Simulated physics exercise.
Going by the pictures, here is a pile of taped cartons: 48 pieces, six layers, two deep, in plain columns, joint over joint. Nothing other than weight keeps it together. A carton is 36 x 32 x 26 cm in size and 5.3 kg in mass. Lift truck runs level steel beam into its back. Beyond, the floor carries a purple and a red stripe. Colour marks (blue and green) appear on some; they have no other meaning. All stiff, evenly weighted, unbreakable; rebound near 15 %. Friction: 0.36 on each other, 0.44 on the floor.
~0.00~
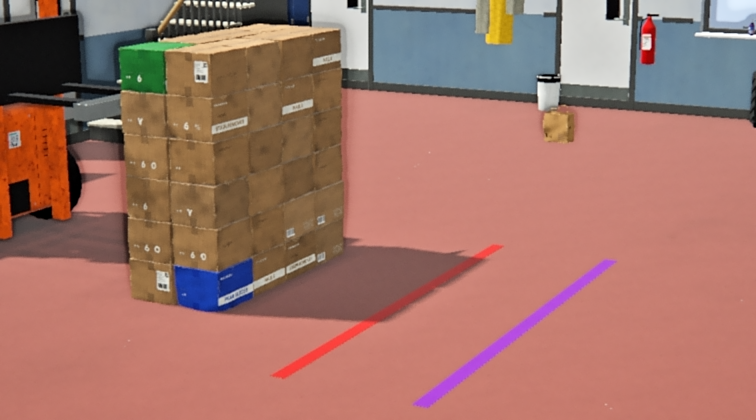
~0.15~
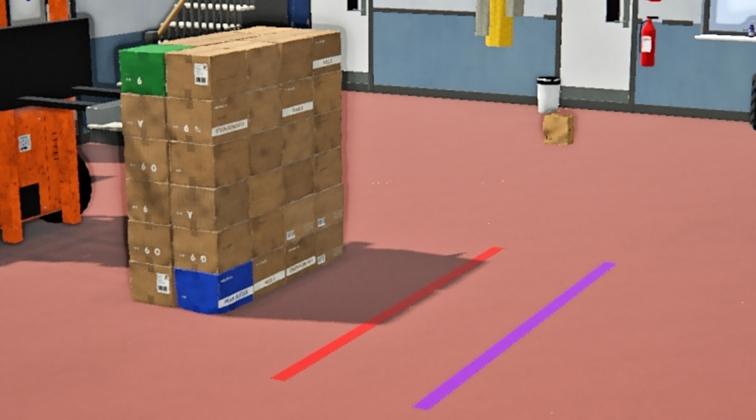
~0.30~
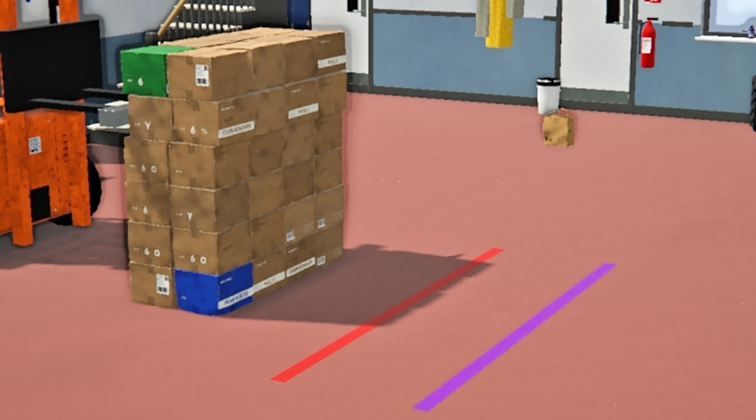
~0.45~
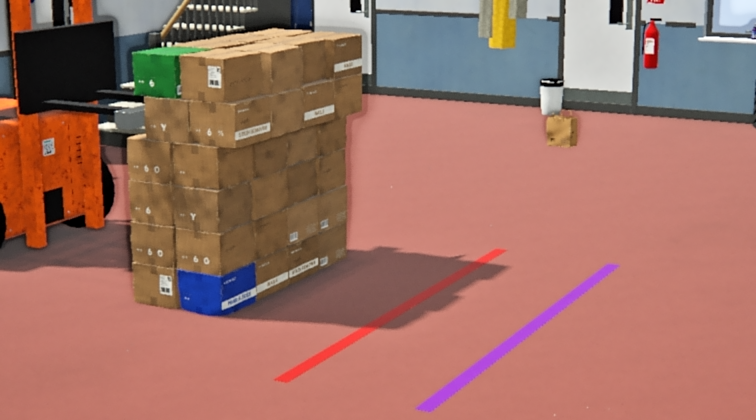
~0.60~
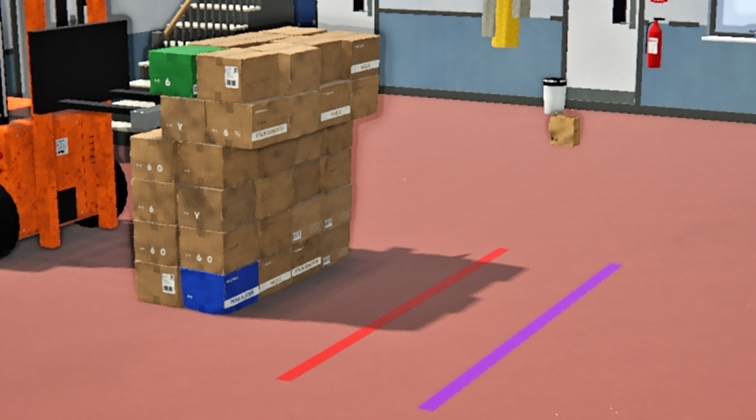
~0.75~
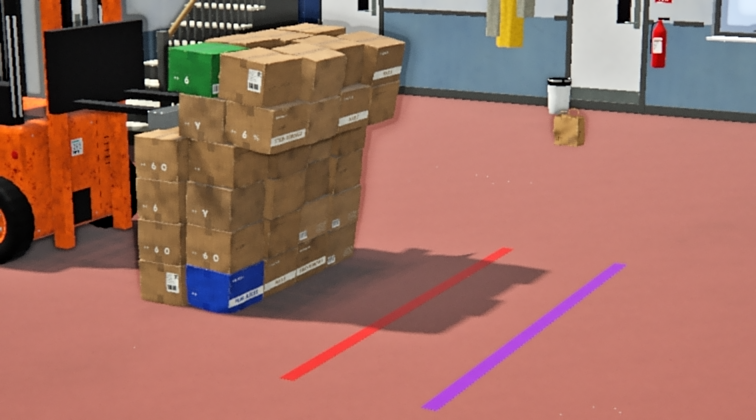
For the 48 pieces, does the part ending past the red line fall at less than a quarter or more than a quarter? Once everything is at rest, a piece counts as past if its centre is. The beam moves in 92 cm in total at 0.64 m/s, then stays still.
It falls at upwards of a quarter.
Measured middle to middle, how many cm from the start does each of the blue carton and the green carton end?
Blue: 30 cm, green: 330 cm.
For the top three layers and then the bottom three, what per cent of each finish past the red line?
For the top it's 80 in a hundred, for the bottom 0 in a hundred.
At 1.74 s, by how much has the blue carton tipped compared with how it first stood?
Its tilt comes to about 50° at that moment.
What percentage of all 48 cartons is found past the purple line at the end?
Share past the line: Some 10 %.
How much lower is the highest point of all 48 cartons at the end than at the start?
I'd put it at around 50 cm.
After 1.20 s, 2 of the 48 cartons past the red line; green carton leaning 18°; blue carton leaning 18°.
After 1.74 s, 13 of the 48 cartons past the red line; green carton leaning 53°, 35 cm lower; blue carton leaning 53°.
At rest (4.1 s), 19 of the 48 cartons past the red line; blue carton on its side; green carton on its side. That is 40 per cent. As the last picture would show them, middles, blue carton near (265, 286), green carton near (654, 359).
